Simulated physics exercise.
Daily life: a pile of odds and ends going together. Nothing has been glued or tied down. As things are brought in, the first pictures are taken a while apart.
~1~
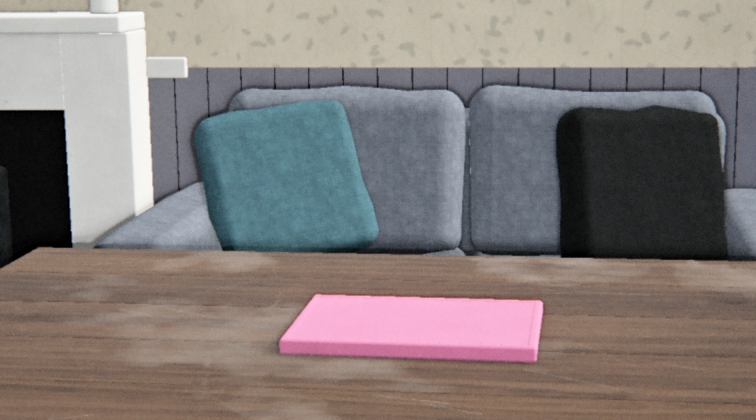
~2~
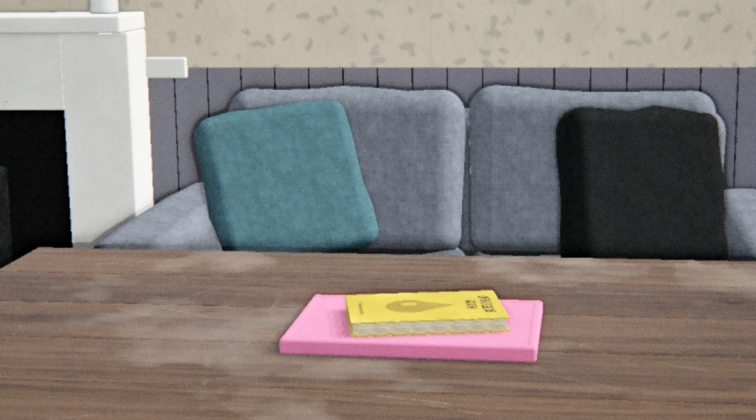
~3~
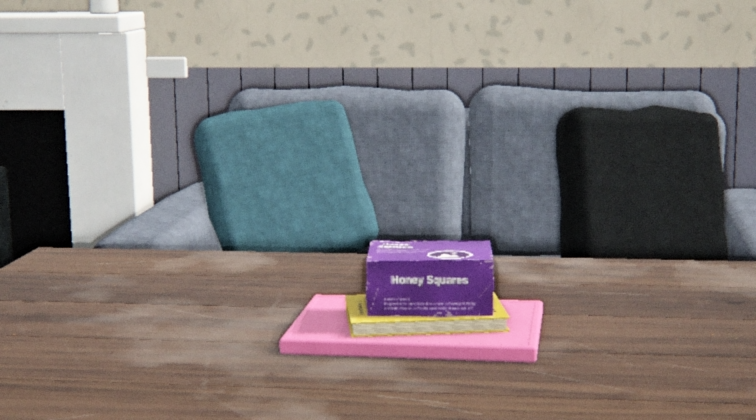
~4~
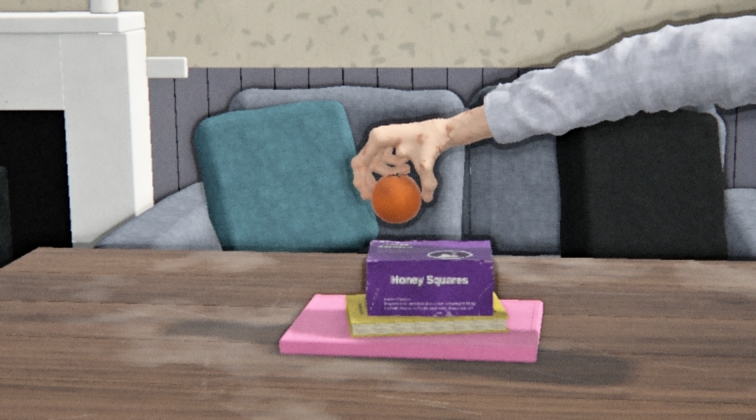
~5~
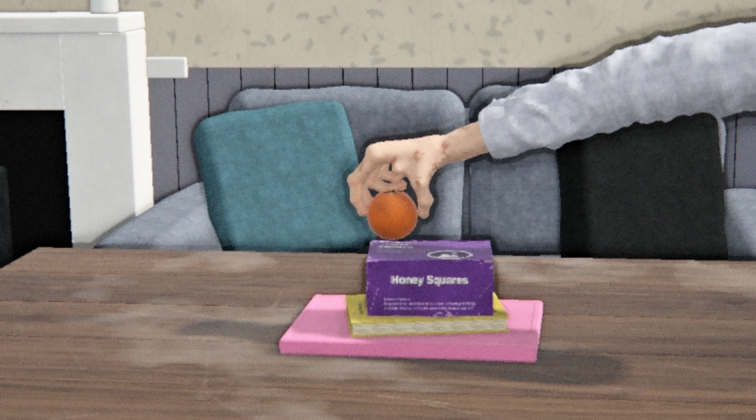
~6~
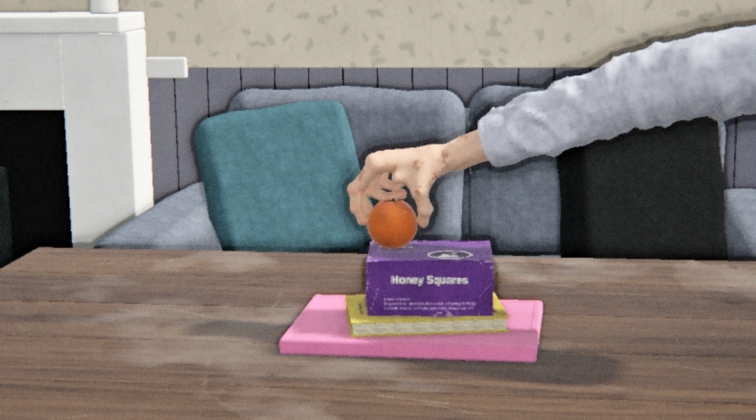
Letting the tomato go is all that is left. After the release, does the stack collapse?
The stack stays intact.
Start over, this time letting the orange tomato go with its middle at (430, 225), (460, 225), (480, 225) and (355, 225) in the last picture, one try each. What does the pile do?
Case one: Stable. Case two: Stable. Case three: Stable. Case four: Falls over.
Then, 0.20 s later than the last frame, all is still.
Then, 0.60 s later than the last frame, orange tomato resting near (392, 224).
When it is over, all 4 as before. End places, in pixels of the last picture, orange tomato near (392, 224). The pile holds.
